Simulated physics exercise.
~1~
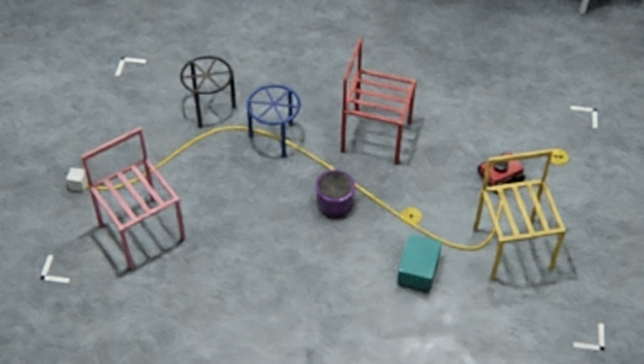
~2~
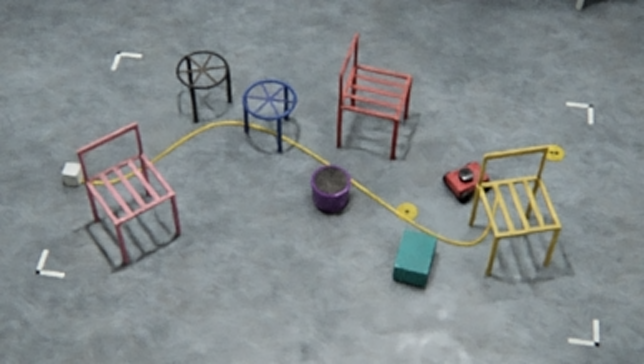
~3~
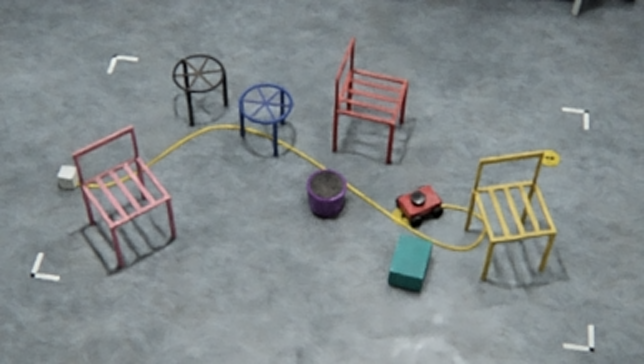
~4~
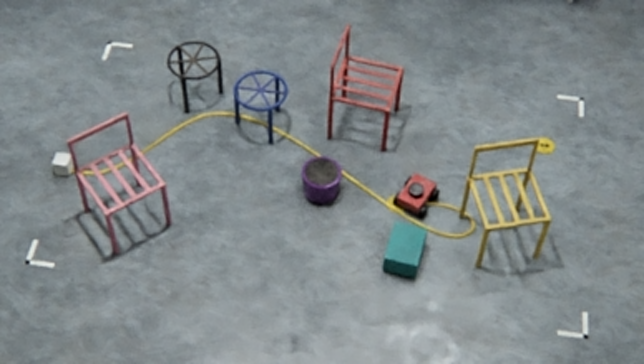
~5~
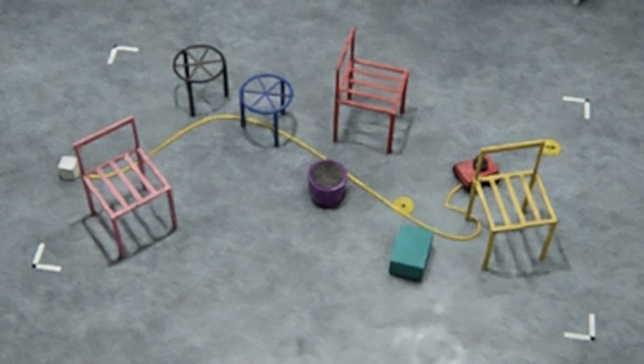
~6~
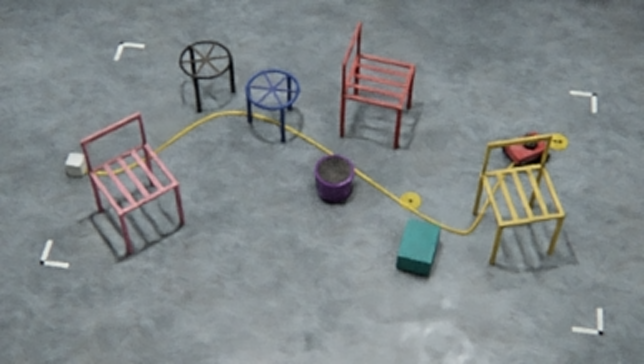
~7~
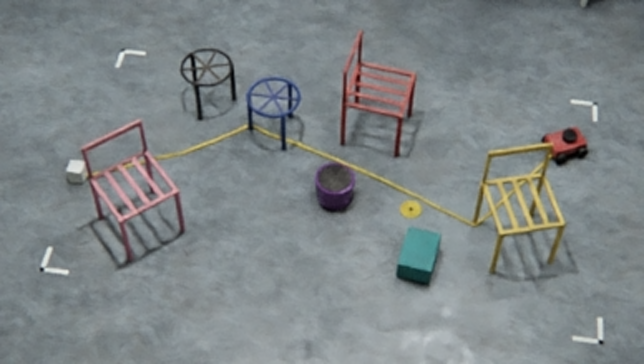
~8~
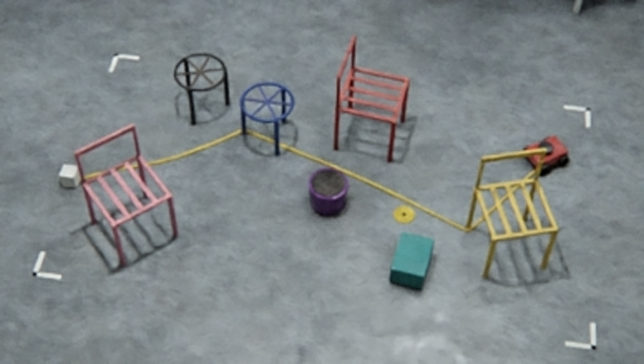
A yellow chair stands at the right of a grey floor seen from above, with a red chair and blue and black stools toward the back, a pink chair at left, and a purple pot and teal crate between. A small red cart starts behind the yellow chair, a yellow lead curving across the floor. The cart moves left to a yellow mark near the crate, then turns back right, passing behind the yellow chair. The lead draws into straighter lines, bending at the blue stool, which hardly stirs. The cart ends behind the yellow chair, everything still standing.
